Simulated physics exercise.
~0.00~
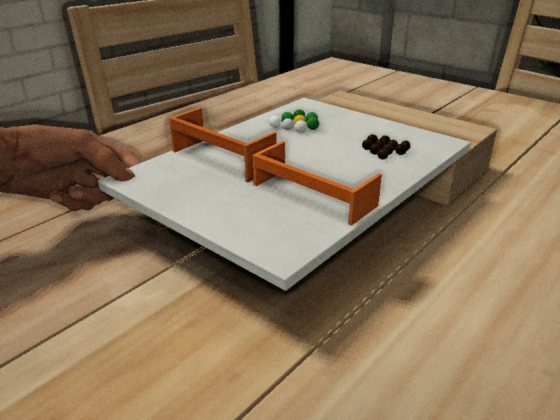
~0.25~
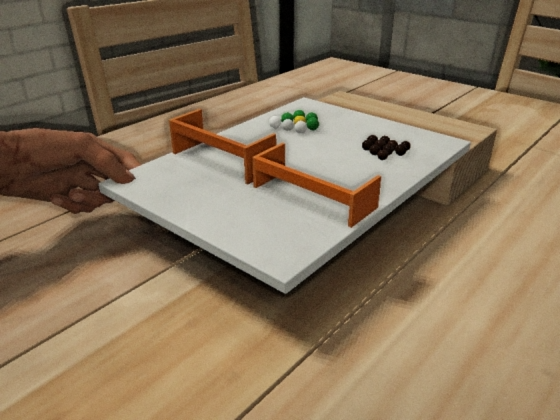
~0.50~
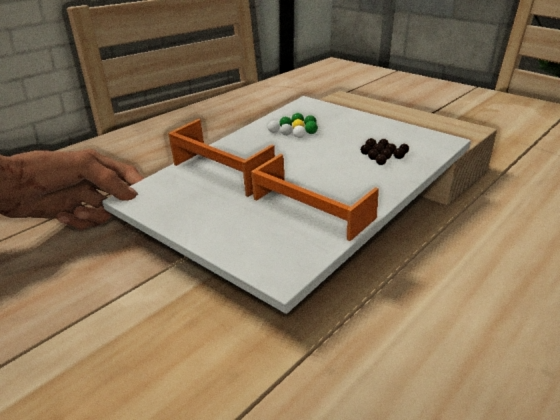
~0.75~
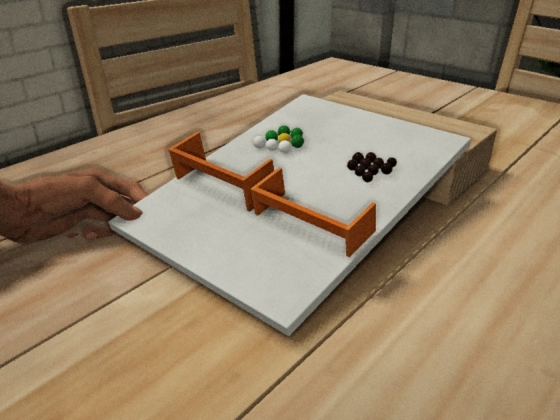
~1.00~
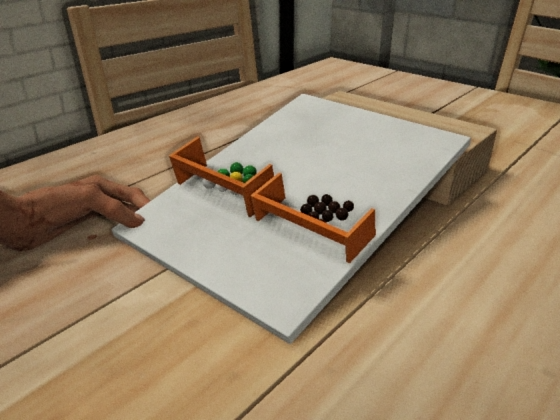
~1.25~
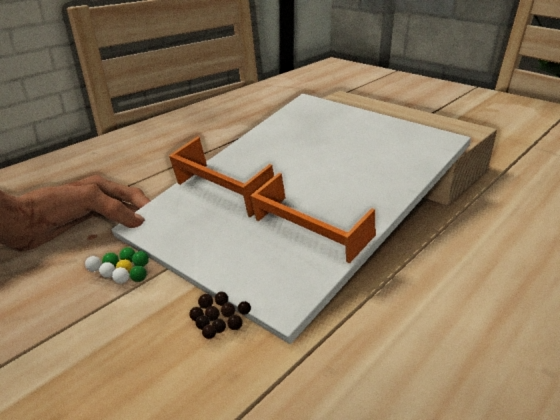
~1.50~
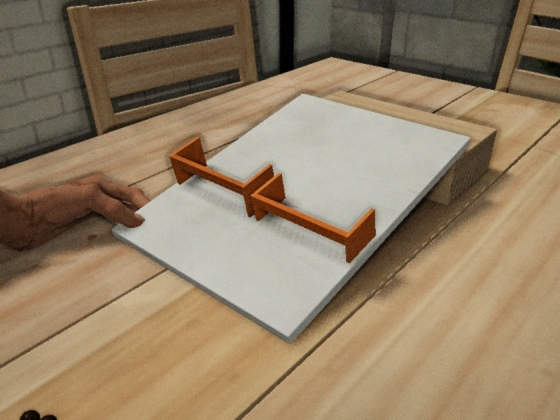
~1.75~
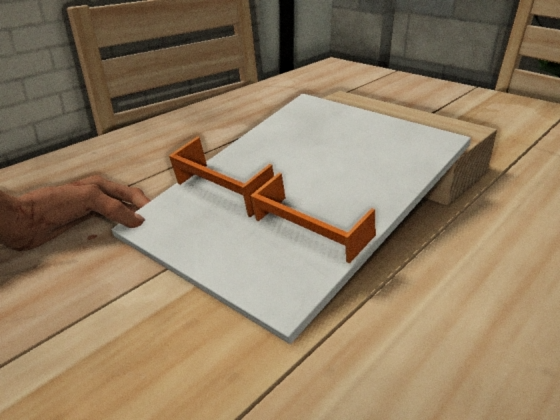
Two batches of small balls roll down a tilting white board, under orange gates and out of view.
